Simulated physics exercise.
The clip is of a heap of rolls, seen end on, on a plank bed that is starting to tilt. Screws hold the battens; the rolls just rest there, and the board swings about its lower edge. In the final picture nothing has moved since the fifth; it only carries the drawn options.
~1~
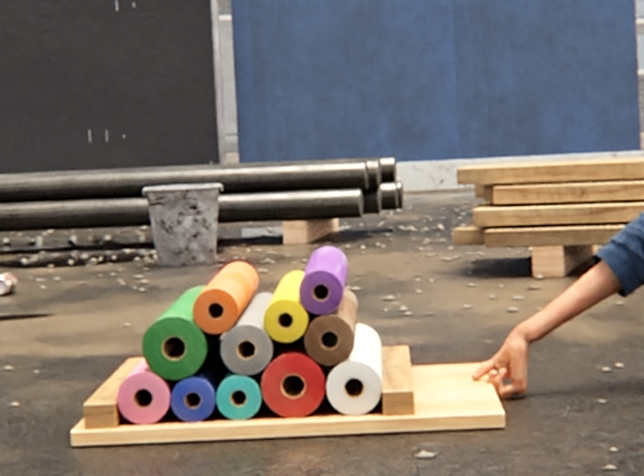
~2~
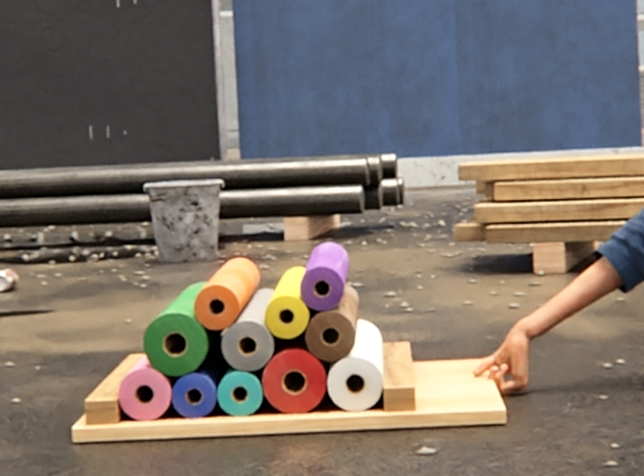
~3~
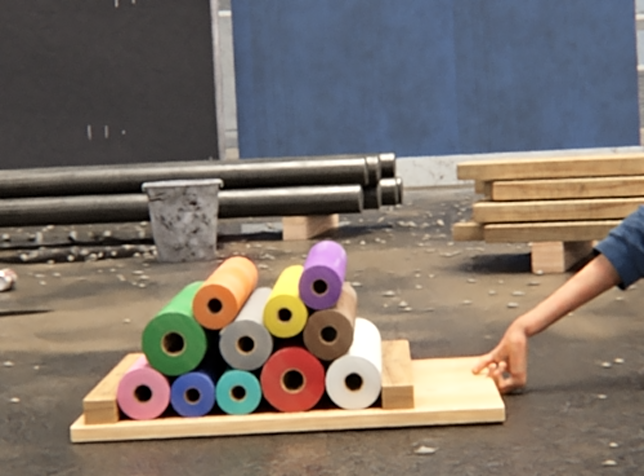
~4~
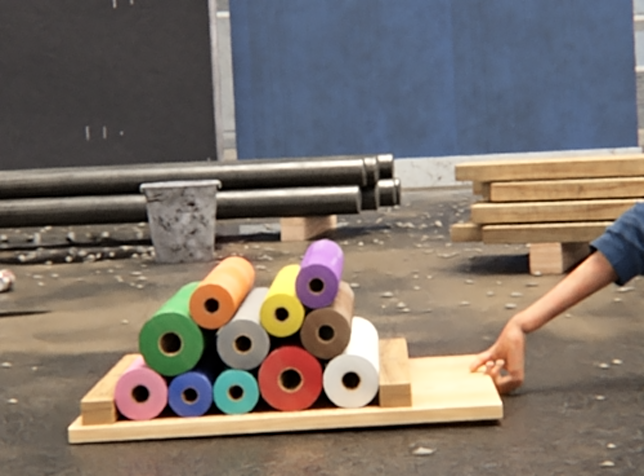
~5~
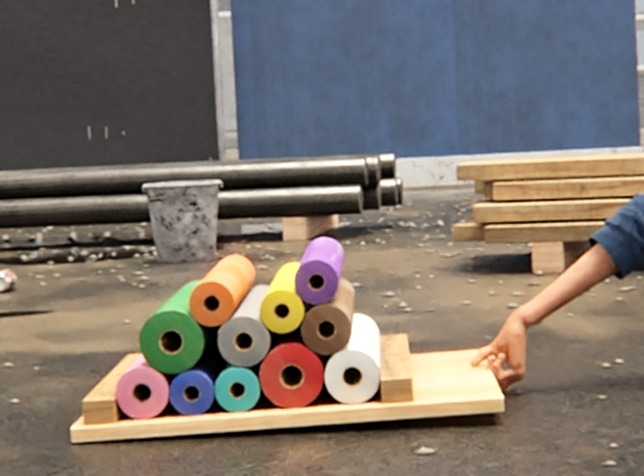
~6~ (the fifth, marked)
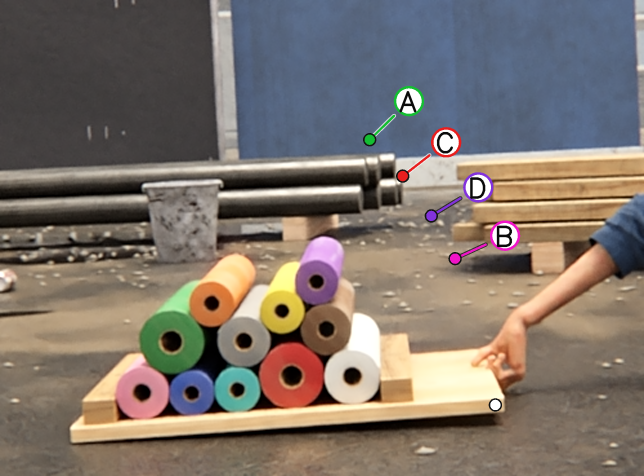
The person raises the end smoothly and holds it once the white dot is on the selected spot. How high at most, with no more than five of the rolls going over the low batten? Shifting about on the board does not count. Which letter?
Lift it to C and no more.
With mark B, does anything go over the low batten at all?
At B: Yes.
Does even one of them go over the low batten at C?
At C: Yes.
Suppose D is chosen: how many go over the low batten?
At D the number is five.
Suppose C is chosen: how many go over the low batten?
It comes to five.
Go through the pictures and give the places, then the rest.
The first frame shows red roll (293, 386); white roll (354, 388); green roll (174, 348).
The second frame shows green roll (175, 344); grey roll (248, 345).
The third frame shows board (294, 385); yellow roll (285, 315).
The fourth frame shows board (292, 384); pink roll (141, 394); blue roll (191, 395).
The fifth frame shows board (293, 381); pink roll (142, 393); blue roll (192, 393).
On the marked copy, A at (370, 140); B at (455, 259); C at (403, 176); D at (431, 216); the white dot at (496, 405).
With C. Early on, board at 19°.
Further on, board at 35°.
At the end, board at 35°, five over the low batten.
As for the rest, A six over the low batten; B five over the low batten; D five over the low batten.
